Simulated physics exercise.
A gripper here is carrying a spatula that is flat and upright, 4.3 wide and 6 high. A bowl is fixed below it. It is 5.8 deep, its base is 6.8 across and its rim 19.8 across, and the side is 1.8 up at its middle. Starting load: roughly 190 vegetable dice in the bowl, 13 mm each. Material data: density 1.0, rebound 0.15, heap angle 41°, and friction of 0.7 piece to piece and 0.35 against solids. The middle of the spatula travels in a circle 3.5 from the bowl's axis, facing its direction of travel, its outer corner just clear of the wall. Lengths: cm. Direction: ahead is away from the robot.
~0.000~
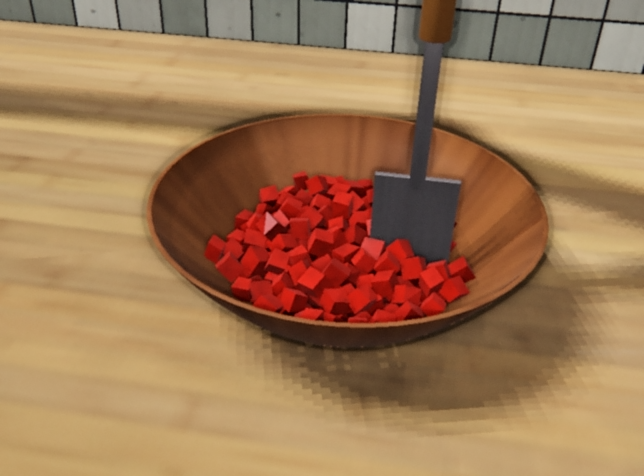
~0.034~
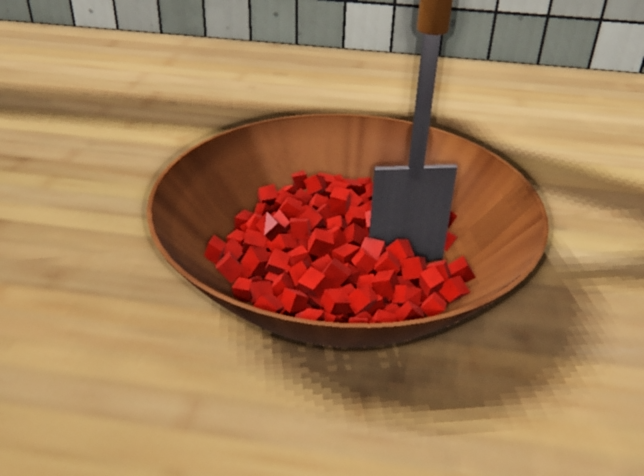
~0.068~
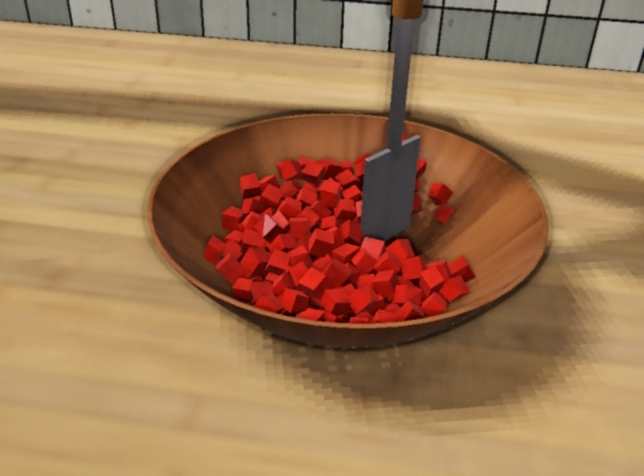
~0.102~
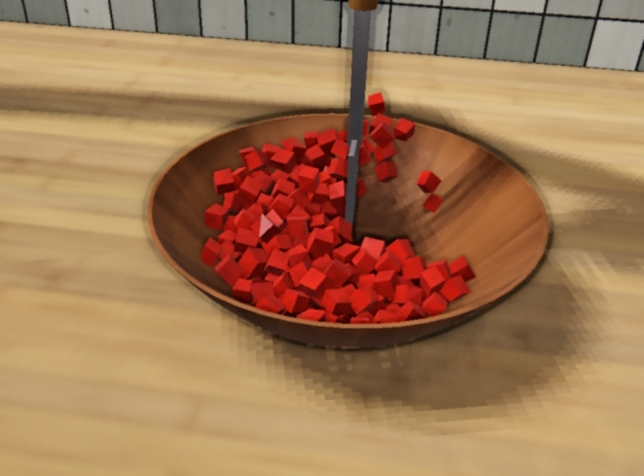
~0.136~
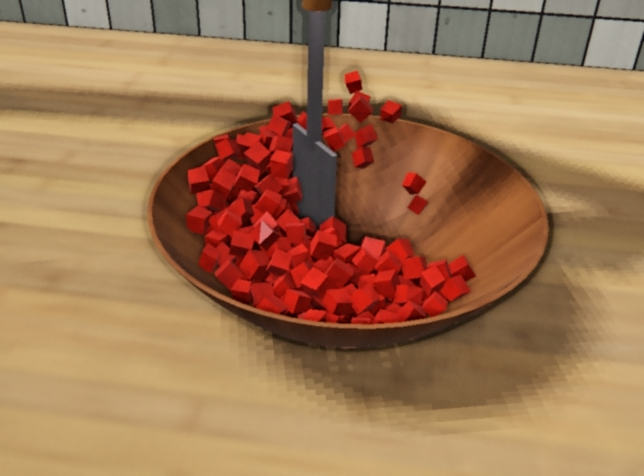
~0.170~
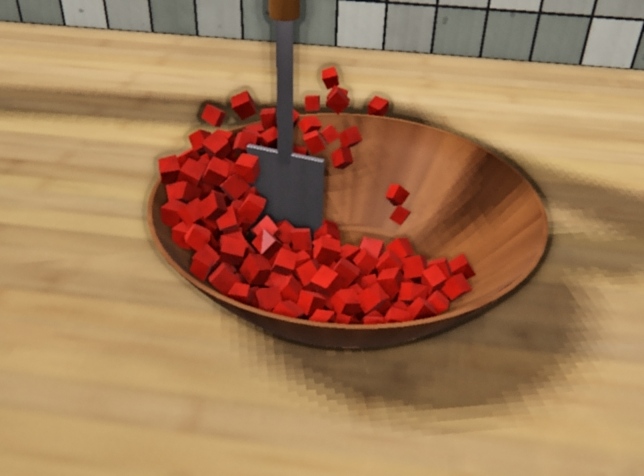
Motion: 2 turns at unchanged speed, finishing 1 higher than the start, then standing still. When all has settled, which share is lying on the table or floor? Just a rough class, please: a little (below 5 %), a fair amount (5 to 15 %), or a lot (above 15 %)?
A lot.
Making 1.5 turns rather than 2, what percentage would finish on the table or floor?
Roughly 30 per cent would end up there.
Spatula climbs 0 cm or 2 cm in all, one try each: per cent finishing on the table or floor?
Some 40 and some 35 per cent.
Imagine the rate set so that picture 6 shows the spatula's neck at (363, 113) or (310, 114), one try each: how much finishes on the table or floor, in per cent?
Roughly 15 and 20 percent, in that order.
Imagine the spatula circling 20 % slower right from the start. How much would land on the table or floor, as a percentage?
In that case it comes to around 25 percent.
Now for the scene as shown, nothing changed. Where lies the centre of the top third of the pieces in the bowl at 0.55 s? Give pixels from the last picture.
I'd put it close to (291, 219).
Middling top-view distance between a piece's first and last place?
Reading: Around 10 cm.
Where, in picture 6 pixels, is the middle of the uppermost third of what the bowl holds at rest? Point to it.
Near (385, 215).
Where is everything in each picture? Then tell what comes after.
In the first picture, the spatula neck at (421, 150), 0° round; upper third of the load around (325, 238), from x 215 to 460, top at y 180; 189 in the bowl.
In the second picture, the spatula neck at (419, 140), 16° round; upper third of the load around (334, 227), from x 215 to 460, top at y 180.
In the third picture, the spatula neck at (396, 121), 54° round; upper third of the load around (332, 209), from x 215 to 460, top at y 145.
In the fourth picture, the spatula neck at (357, 112), 91° round; upper third of the load around (300, 180), from x 210 to 460, top at y 105.
In the fifth picture, the spatula neck at (315, 113), 129° round; upper third of the load around (274, 167), from x 200 to 460, top at y 80; 188 in the bowl, 1 in flight or on the tool.
In the sixth picture, the spatula neck at (285, 126), 167° round; upper third of the load around (234, 169), from x 170 to 460, top at y 75; 185 in the bowl, 4 in flight or on the tool.
After 0.36 s, 19° round, highest piece 9 above the table; 136 in the bowl, 26 on the table or floor, 27 in flight or on the tool.
After 0.55 s, 232° round, highest piece 7 above the table; 119 in the bowl, 69 on the table or floor, 1 in flight or on the tool.
After 0.85 s, 0° round, highest piece 7 above the table; 114 in the bowl, 75 on the table or floor.
After 1.55 s, 0° round, highest piece 7 above the table; 114 in the bowl, 75 on the table or floor.
In the end, 114 in the bowl, 75 on the table or floor. That is 40 % on the table or floor.
